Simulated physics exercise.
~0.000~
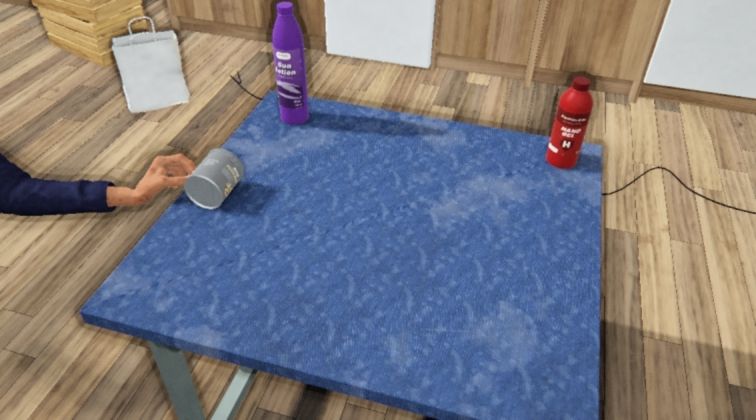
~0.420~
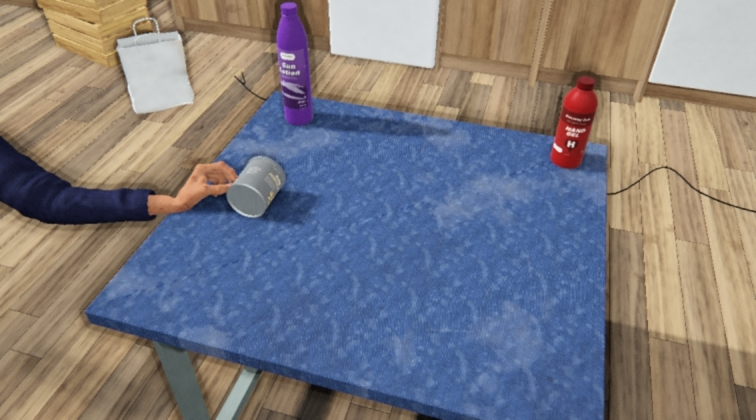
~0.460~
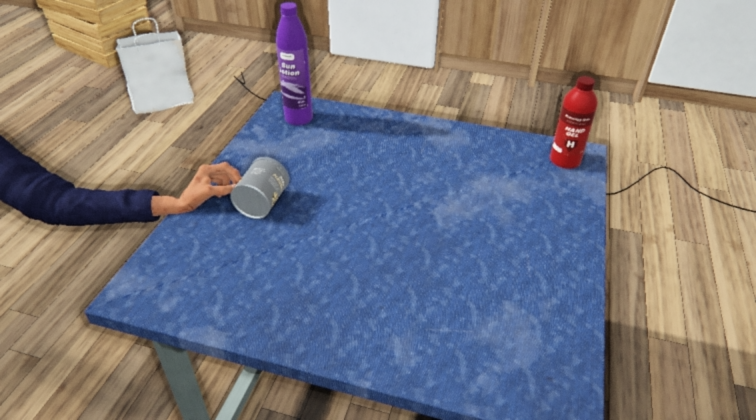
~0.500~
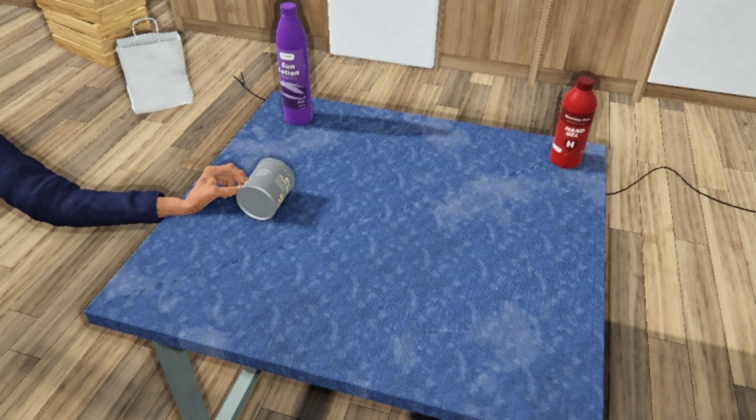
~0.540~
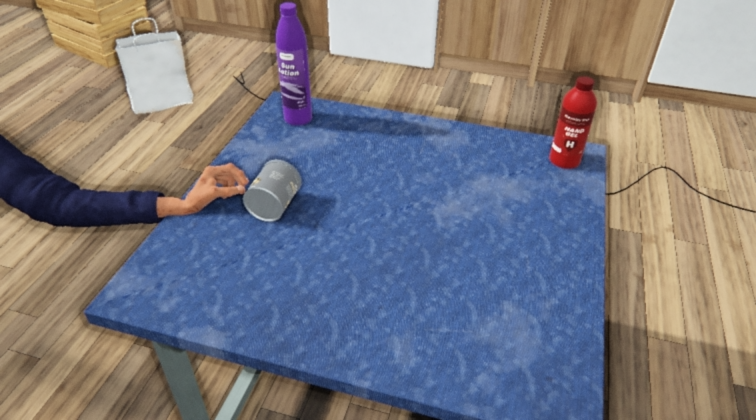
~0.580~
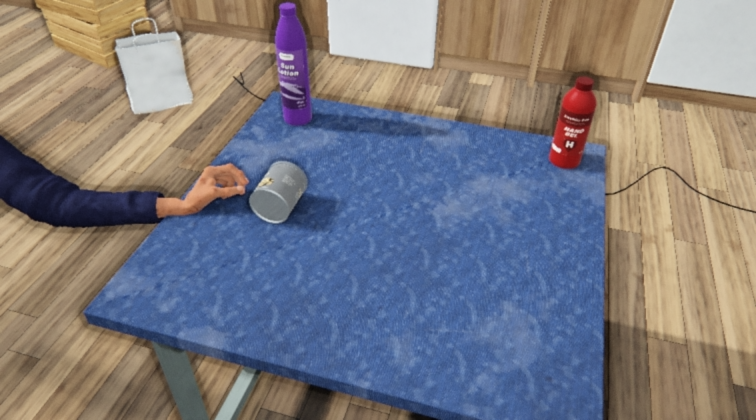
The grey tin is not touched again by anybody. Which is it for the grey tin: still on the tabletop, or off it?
The grey tin ends up on the tabletop.
Around 0.78 s, grey tin displaced about its own width near (309, 198).
Around 0.98 s, grey tin displaced well along near (333, 203).
Around 1.28 s, grey tin displaced well along near (359, 208).
Finally (2.0 s), moved from the start, grey tin. Final places as the last picture's camera would see them, grey tin near (371, 211).
